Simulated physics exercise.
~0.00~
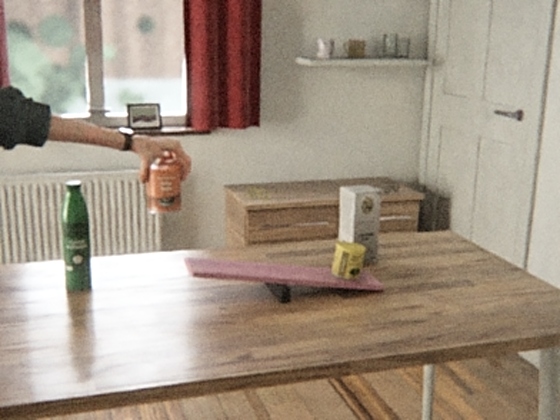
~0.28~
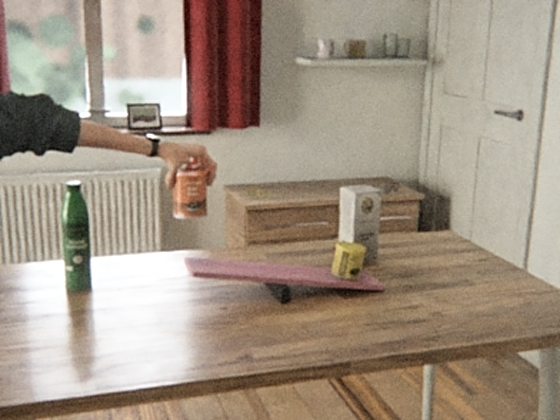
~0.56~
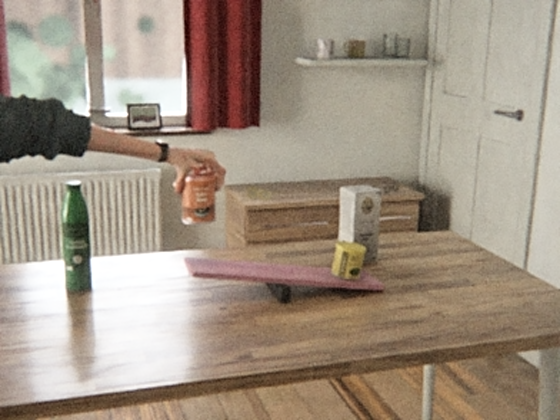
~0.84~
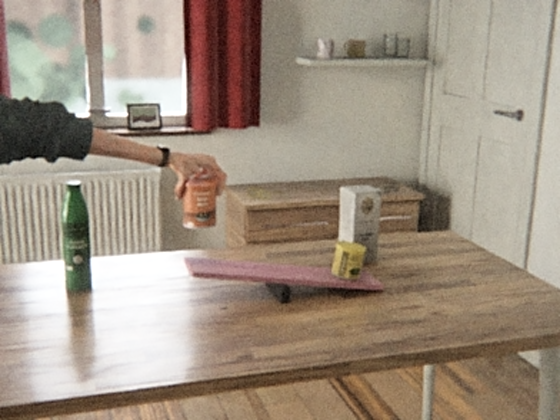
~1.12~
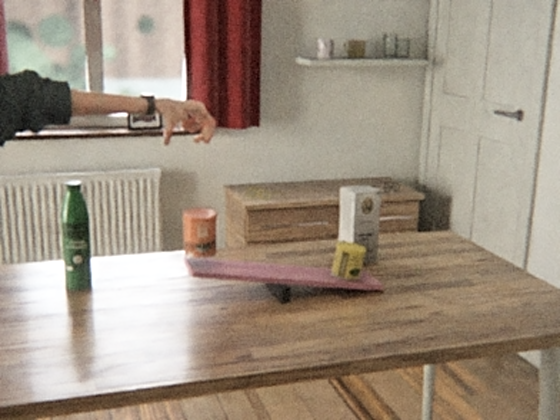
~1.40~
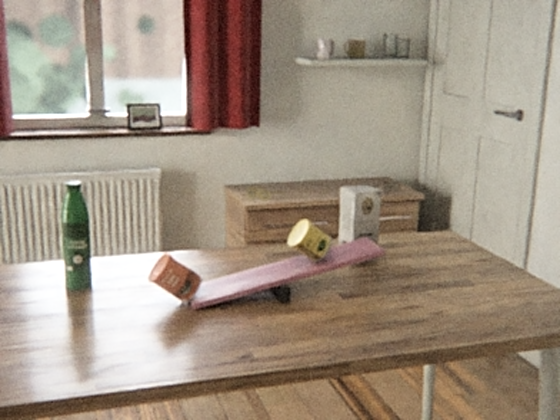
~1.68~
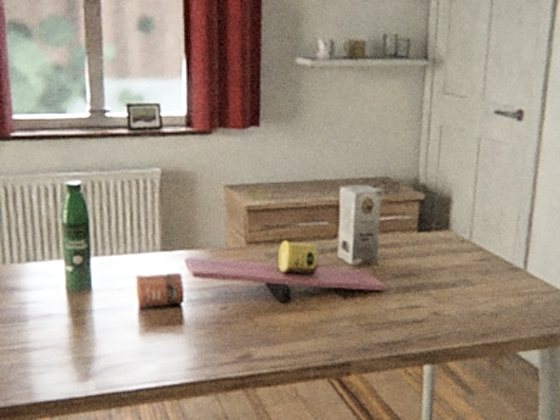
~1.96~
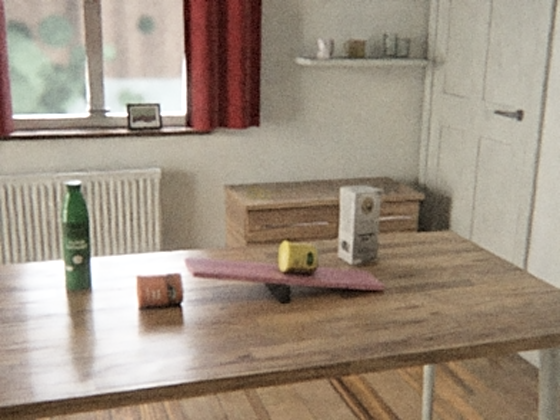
An orange tin was carried right by a hand and dropped onto the raised left end of a pink plank, tipping it over briefly before it swung back, leaving that tin on its side on the table and a yellow one lying on the plank.
